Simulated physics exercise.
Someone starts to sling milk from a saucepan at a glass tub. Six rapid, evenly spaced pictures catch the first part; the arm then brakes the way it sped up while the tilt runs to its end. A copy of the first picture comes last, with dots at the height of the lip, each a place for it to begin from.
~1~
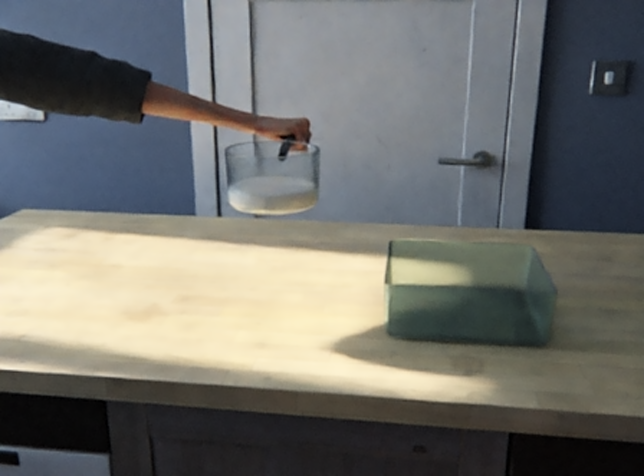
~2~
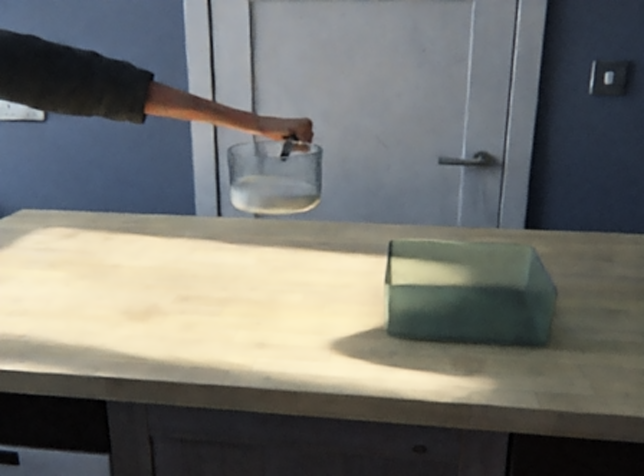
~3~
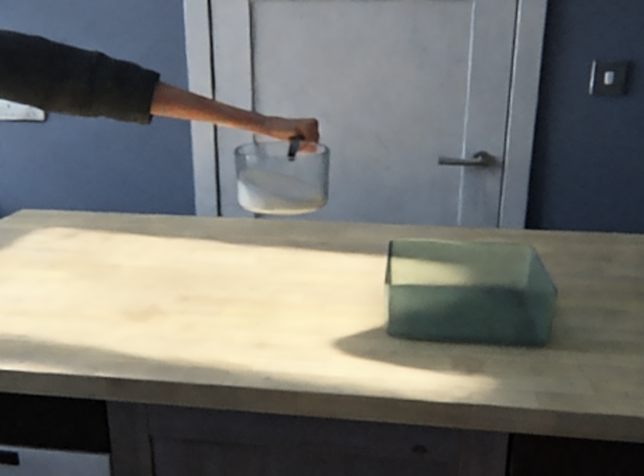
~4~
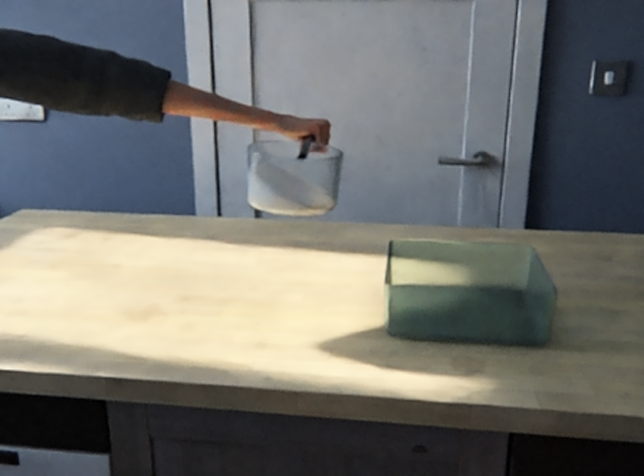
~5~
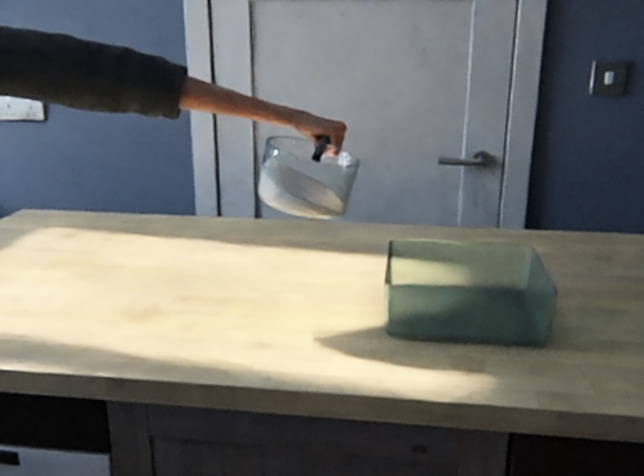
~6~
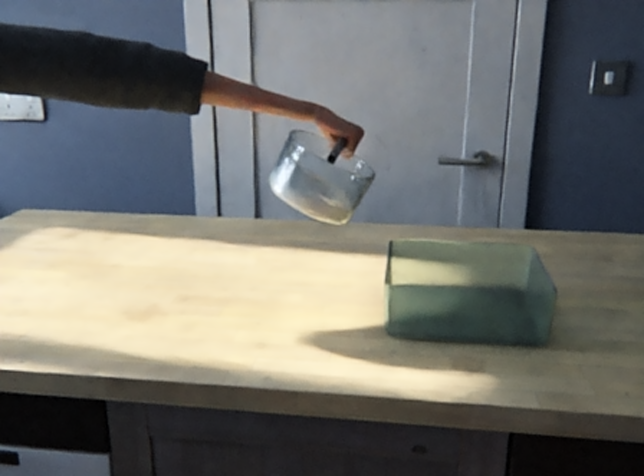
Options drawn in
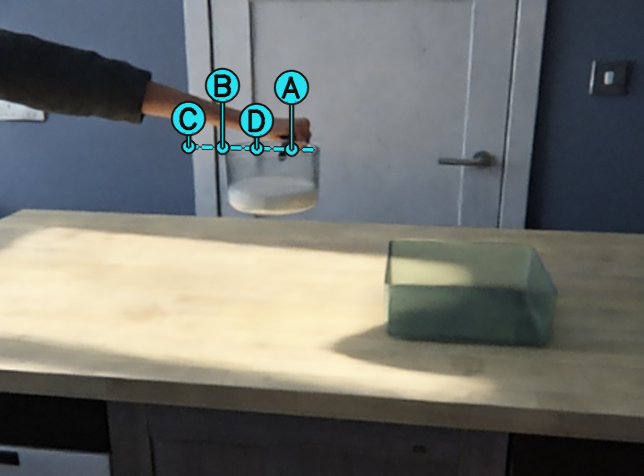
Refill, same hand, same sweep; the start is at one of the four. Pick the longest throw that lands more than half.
Dot A just does it.
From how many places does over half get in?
One of the four.
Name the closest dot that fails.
D.
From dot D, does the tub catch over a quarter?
Yes, it does.
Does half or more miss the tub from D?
Yes, it does.
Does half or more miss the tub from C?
Yes, that goes wrong.
On the marked copy, A at (291, 149); B at (222, 147); C at (188, 146); D at (256, 148).
Choosing A, about 63 % lands in the tub, 26 % falls short and 11 % goes beside or beyond.
Choosing B, about 8 % lands in the tub, 90 % falls short.
Choosing C, about 0 % lands in the tub, 99 % falls short.
Choosing D, about 36 % lands in the tub, 58 % falls short and 6 % goes beside or beyond.
